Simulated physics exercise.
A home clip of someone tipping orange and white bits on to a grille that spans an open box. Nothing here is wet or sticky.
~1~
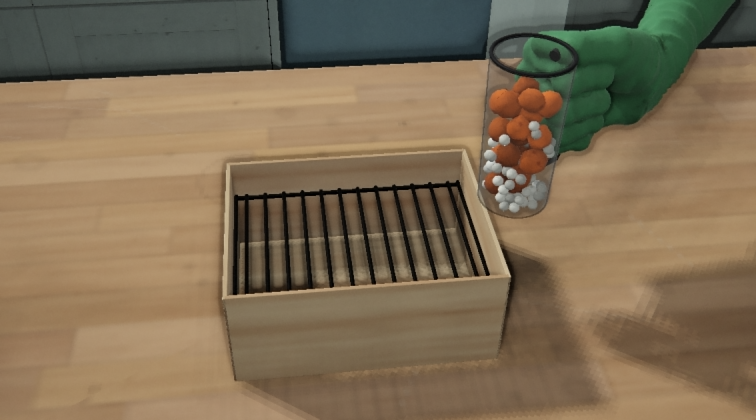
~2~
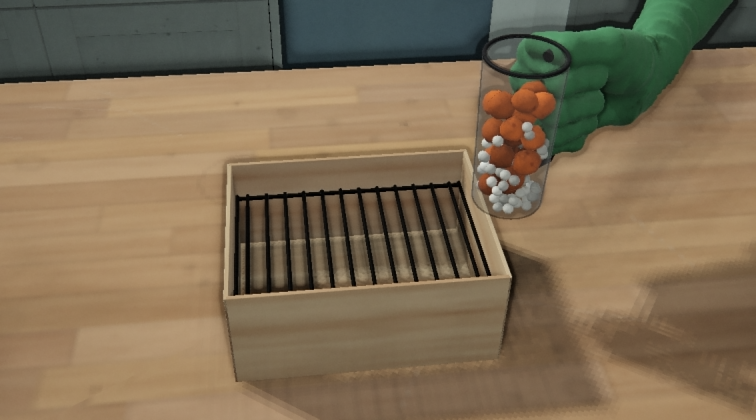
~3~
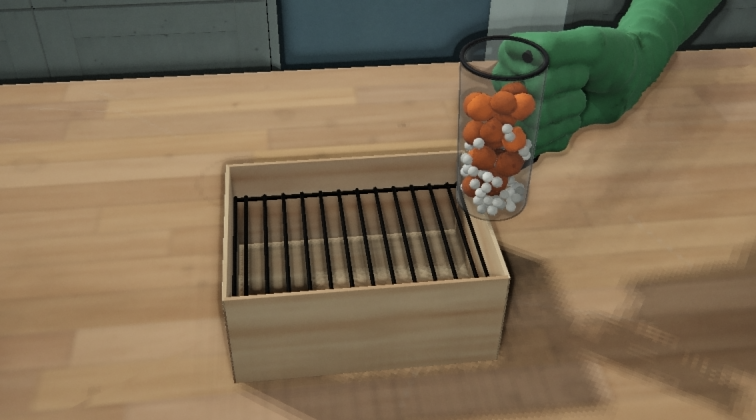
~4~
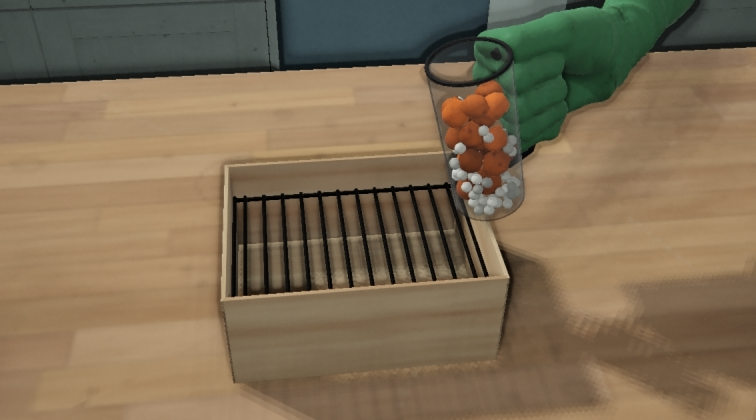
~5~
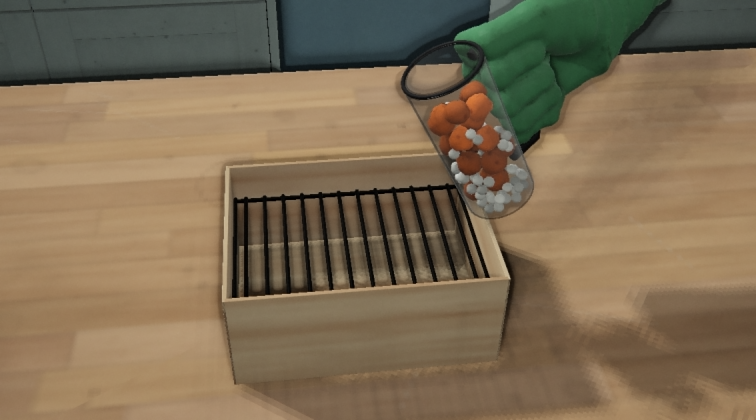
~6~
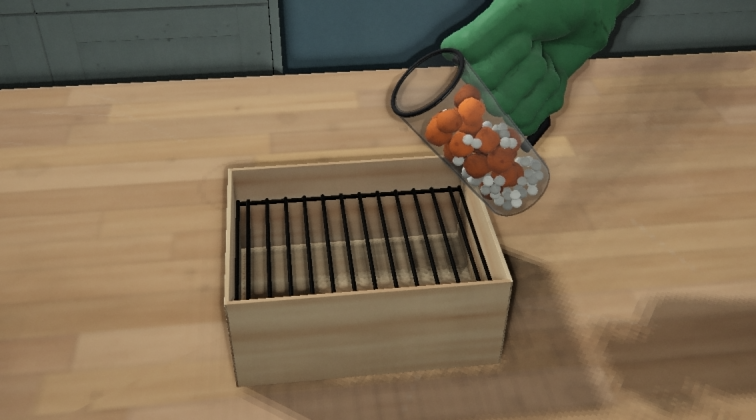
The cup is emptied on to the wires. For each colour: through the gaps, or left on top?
Here the orange bits get caught above, and the white bits end up below.
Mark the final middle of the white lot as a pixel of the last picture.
Close to (385, 296).
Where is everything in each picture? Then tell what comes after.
Cup near (522, 130), upright; rack near (267, 254), 14 wires across; orange coated nuts near (522, 133), wider than the gaps; white gumballs near (526, 192), narrower than the gaps, in the first picture.
Cup near (516, 131), upright; white ones near (520, 193), in the second picture.
Cup near (497, 132), upright; orange ones near (497, 136), in the third picture.
Cup near (480, 133), tipped 13°; white ones near (500, 192), in the fourth picture.
Cup near (473, 135), tipped 25°; orange ones near (475, 137), in the fifth picture.
Cup near (475, 137), tipped 38°; rack near (269, 259); orange ones near (478, 139); white ones near (498, 158), in the sixth picture.
Then, 0.29 s on from there, orange ones, the whole lot in the cup; white ones, the whole lot in the cup.
Then, 0.65 s on from there, orange ones, the whole lot in the cup; white ones, the whole lot in the cup.
Then, 1.04 s on from there, orange ones, the bulk in the cup, near a quarter on or over the wires; white ones, the whole lot in the cup.
In the end, orange ones, the whole lot on the wires, none at all under the rack; white ones, a little on the wires, all but a few under the rack.
